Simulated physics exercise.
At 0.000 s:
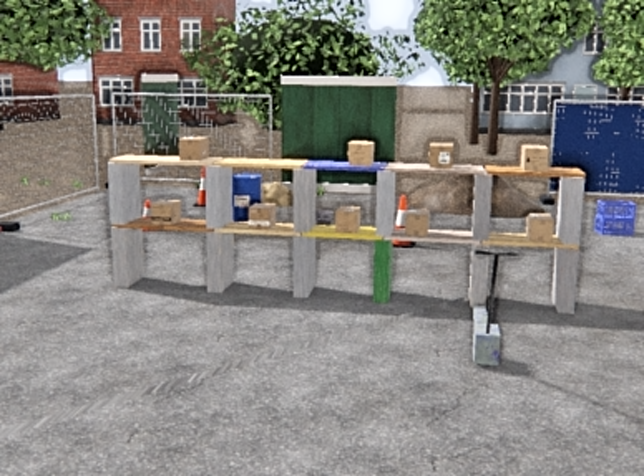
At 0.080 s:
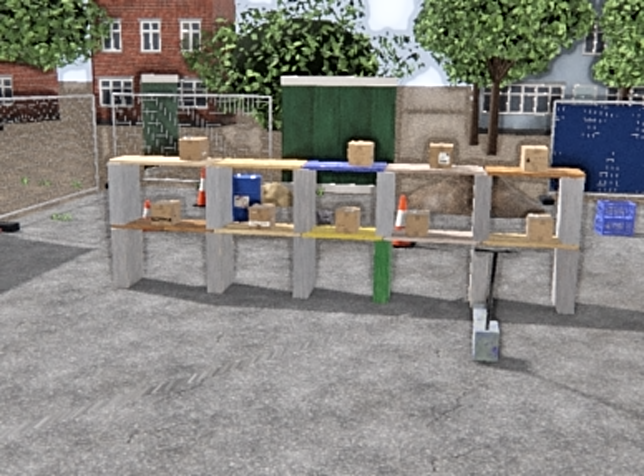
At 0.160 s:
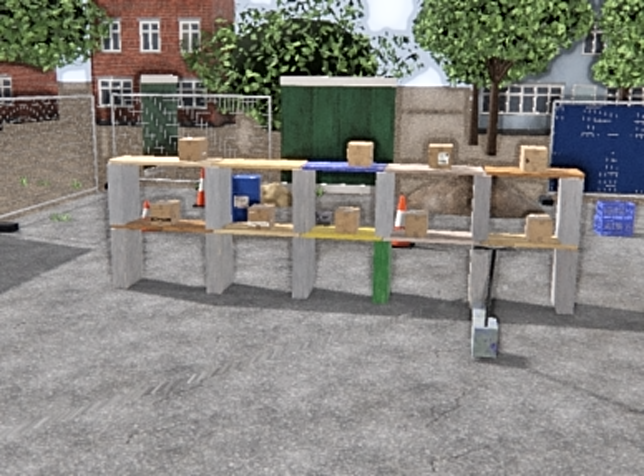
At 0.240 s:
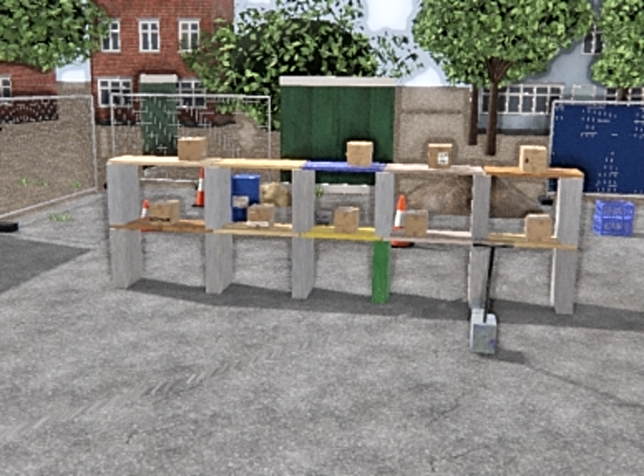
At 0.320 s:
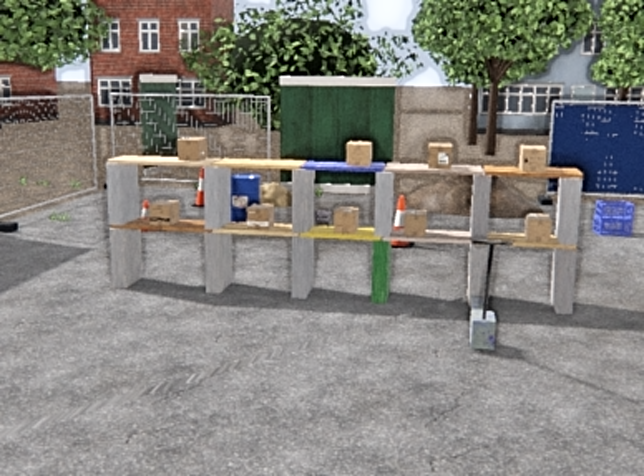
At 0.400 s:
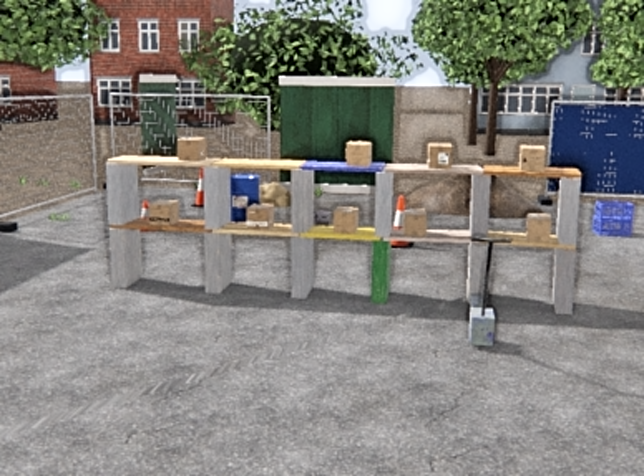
In a paved yard, a wheeled jack creeping in low toward one upright of a two-tier board shelf holding cartons, shelf barely shifting.
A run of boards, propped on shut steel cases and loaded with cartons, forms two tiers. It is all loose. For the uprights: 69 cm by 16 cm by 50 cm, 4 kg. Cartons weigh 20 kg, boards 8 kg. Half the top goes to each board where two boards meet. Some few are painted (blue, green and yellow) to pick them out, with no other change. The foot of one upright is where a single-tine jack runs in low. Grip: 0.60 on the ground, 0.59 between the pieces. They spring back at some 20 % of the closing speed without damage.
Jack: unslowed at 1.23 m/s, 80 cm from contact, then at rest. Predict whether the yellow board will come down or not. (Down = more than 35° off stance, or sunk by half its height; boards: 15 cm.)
It is still up.
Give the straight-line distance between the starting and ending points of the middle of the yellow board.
Net straight-line distance: Approx. 0 cm.
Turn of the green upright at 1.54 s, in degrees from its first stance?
Something like 0°, give or take.
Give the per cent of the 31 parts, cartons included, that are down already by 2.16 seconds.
At that instant, 20 percent.
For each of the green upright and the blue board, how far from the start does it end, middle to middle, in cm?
Estimate: Green near 0 cm, blue near 0 cm.
After 0.72 s, none of the 31 pieces down, 11 disturbed; yellow board unmoved.
After 1.54 s, 2 of the 31 pieces down; yellow board 24 mm from its place; blue board 51 mm from its place.
After 2.16 s, 6 of the 31 pieces down; yellow board 23 mm from its place; blue board 35 mm from its place.
In the end (3.8 s), 6 of the 31 pieces down; yellow board 23 mm from its place; blue board 42 mm from its place; green upright unmoved. From the last view, middles, yellow board near (340, 233), blue board near (340, 166).
